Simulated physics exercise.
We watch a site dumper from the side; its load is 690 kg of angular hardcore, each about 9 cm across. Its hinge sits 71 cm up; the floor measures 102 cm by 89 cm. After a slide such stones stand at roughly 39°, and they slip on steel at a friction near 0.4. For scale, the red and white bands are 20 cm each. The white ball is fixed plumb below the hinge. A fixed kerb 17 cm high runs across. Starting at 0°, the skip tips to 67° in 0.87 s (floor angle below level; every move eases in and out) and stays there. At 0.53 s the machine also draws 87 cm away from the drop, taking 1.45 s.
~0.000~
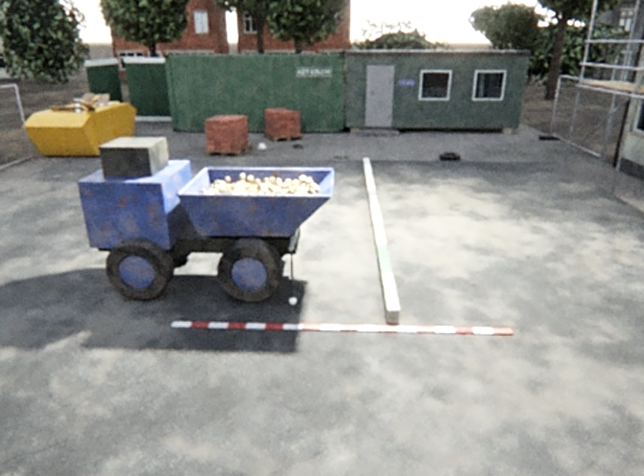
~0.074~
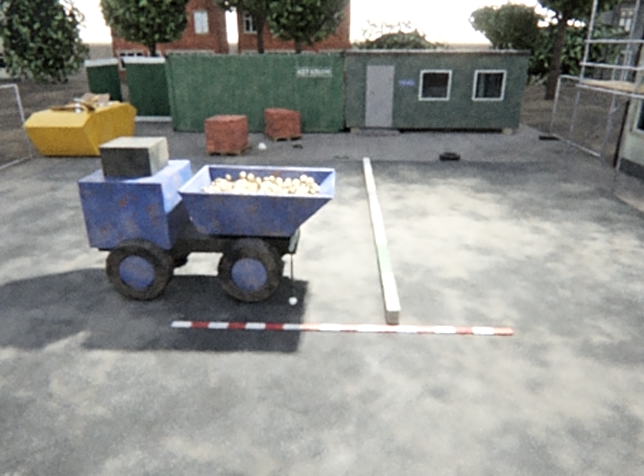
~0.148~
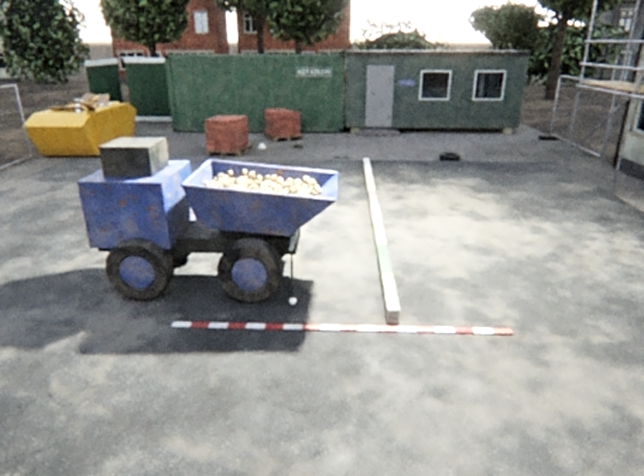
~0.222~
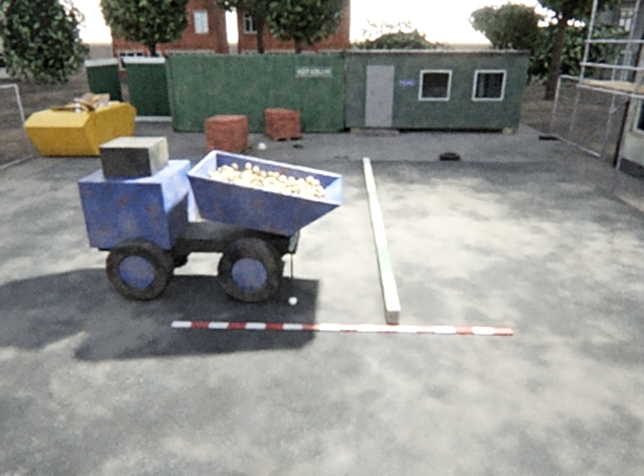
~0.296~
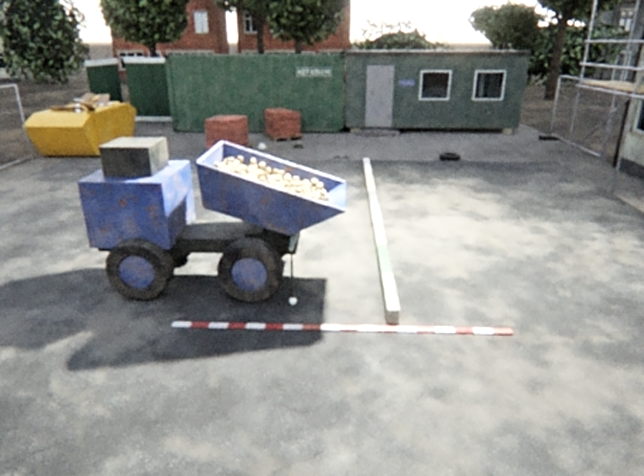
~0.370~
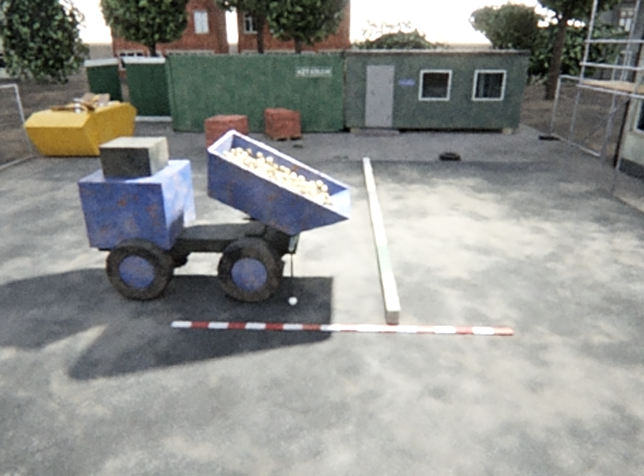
In a paved yard with green cabins behind it, a blue dumper carrying pale stones stands side-on near a red and white striped pole lying on the ground. Its skip starts level, then the rear edge rises steadily and the front lip dips to the right, while the wheels stay in place.
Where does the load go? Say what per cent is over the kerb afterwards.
Some 10 per cent of it.
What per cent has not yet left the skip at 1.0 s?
Roughly 85 per cent is still inside.
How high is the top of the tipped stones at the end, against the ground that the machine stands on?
Some 36 cm above that level.
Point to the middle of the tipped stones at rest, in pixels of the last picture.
Around (349, 275).
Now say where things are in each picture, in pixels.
The skip is at 0°, its lip at (331, 197); the top of the load is at (267, 185), in the first picture.
Lip at (332, 198), floor tilted 1°, highest stones at (260, 184); the stones move at 0.4 m/s on average, in the second picture.
The skip is at 5°, its lip at (336, 201); the top of the load is at (237, 180); the stones move at 0.7 m/s on average, in the third picture.
Lip at (340, 205), floor tilted 11°, highest stones at (237, 172); the stones move at 0.9 m/s on average, in the fourth picture.
The skip is at 18°, its lip at (345, 211); the top of the load is at (236, 164); the stones move at 1.1 m/s on average, in the fifth picture.
Lip at (350, 219), floor tilted 26°, highest stones at (239, 155); the stones move at 1.2 m/s on average, in the sixth picture.
After 0.6 s the floor is at 56°; 100 % in the skip; the foremost stones are at (345, 231).
After 1.0 s the floor is at 67°; 87 % in the skip, 13 % on this side of the kerb; the foremost stones are at (375, 273).
After 2.4 s the floor is at 67°; 9 % in the skip, 82 % on this side of the kerb, 9 % over the kerb; the foremost stones are at (491, 284).
After 5.3 s the floor is at 67°; 0 % in the skip, 91 % on this side of the kerb, 9 % over the kerb; the foremost stones are at (491, 284).
